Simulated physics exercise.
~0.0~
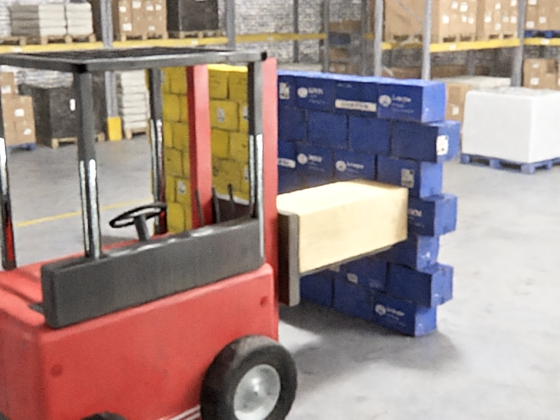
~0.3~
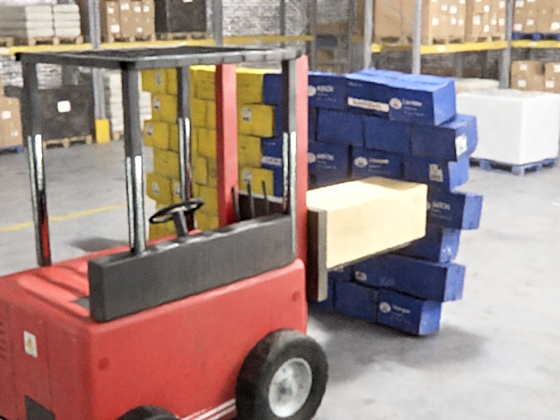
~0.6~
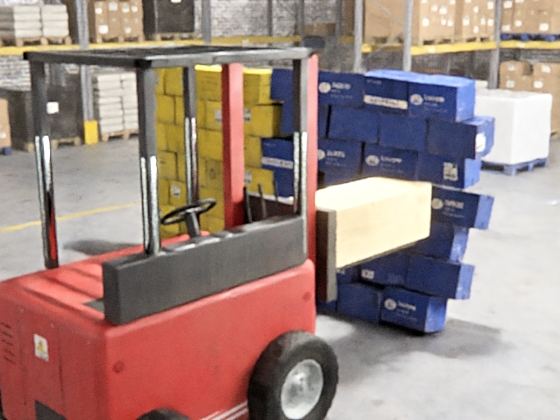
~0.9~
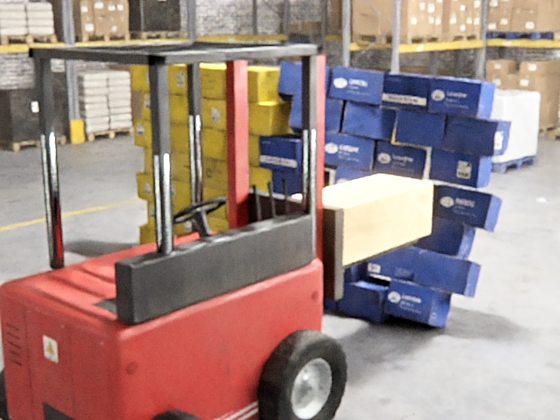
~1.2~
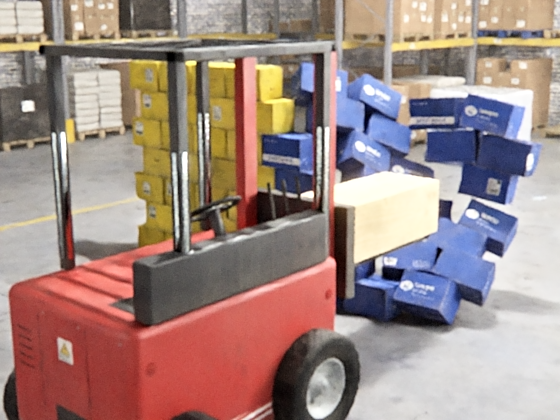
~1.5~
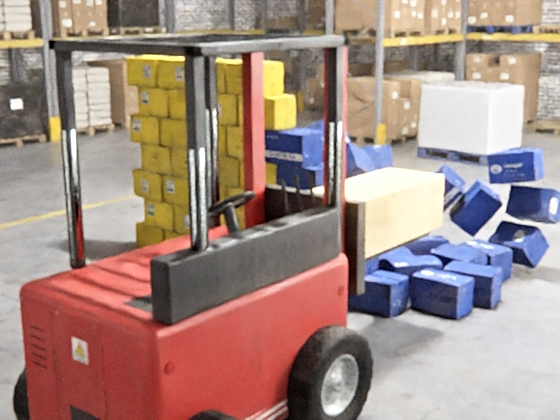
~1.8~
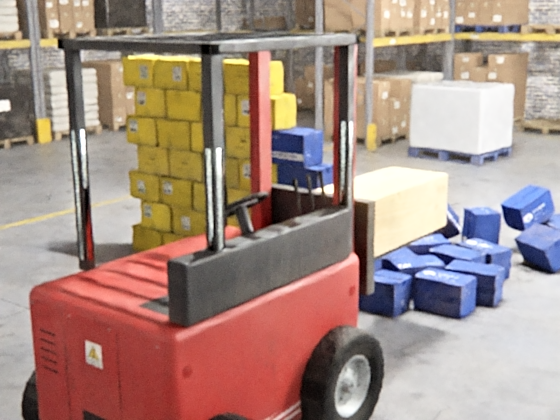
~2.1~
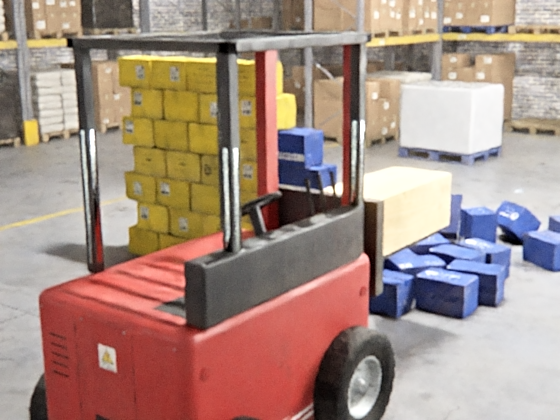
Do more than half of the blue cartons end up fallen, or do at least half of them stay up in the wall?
More than half of the blue cartons end up fallen, lying in a scattered heap on the floor beside the yellow stack.
